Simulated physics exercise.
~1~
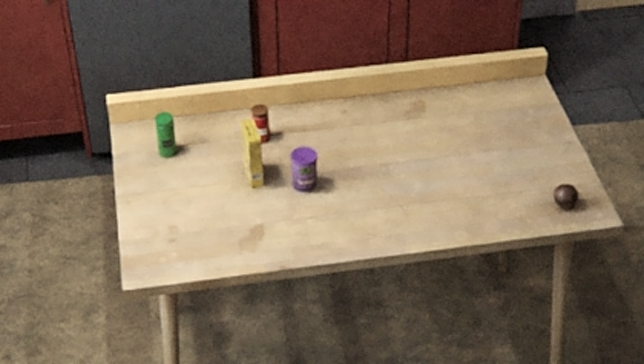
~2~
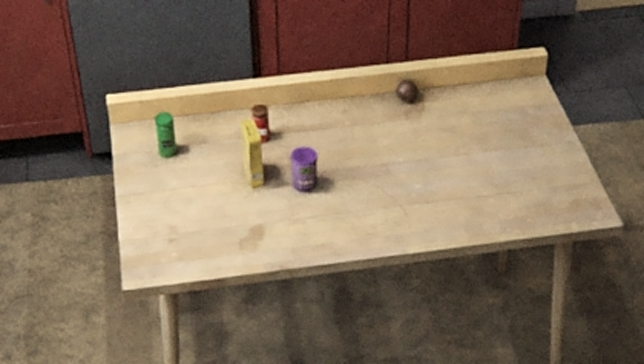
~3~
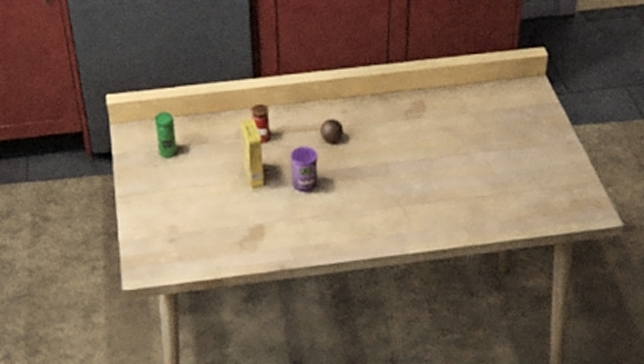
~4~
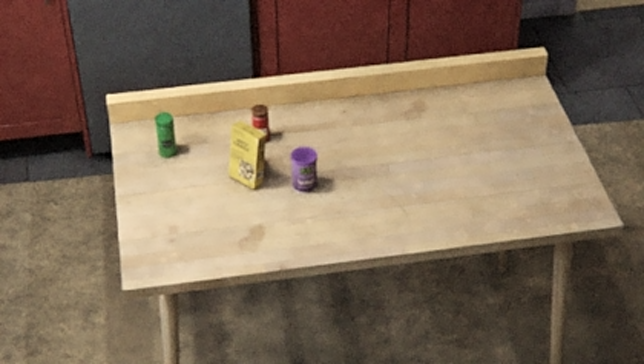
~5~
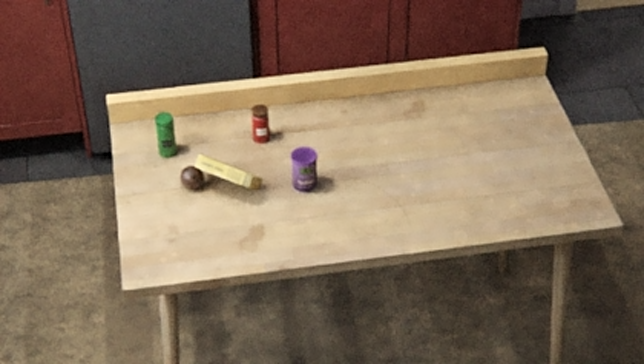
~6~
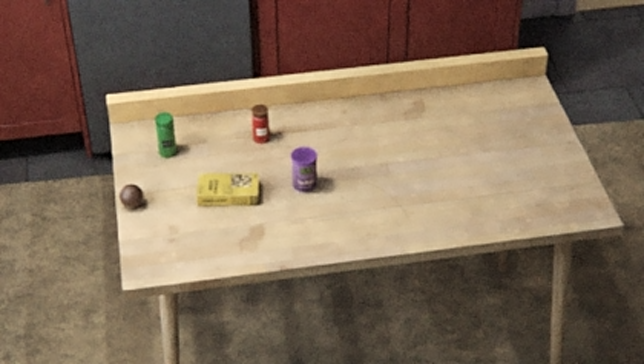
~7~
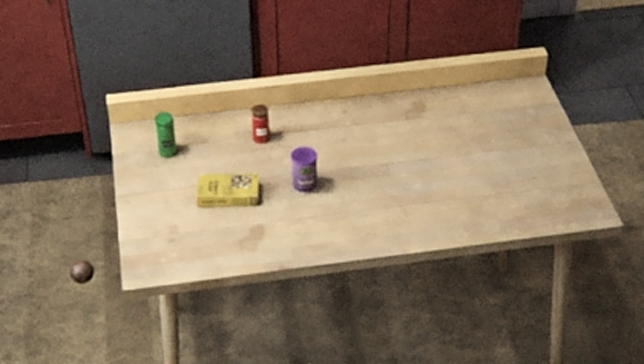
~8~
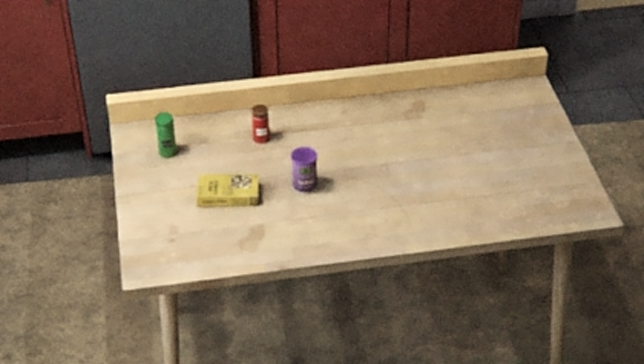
On a wooden tabletop, a brown ball rebounding off the far rail, toppling a yellow packet and dropping off the left edge.
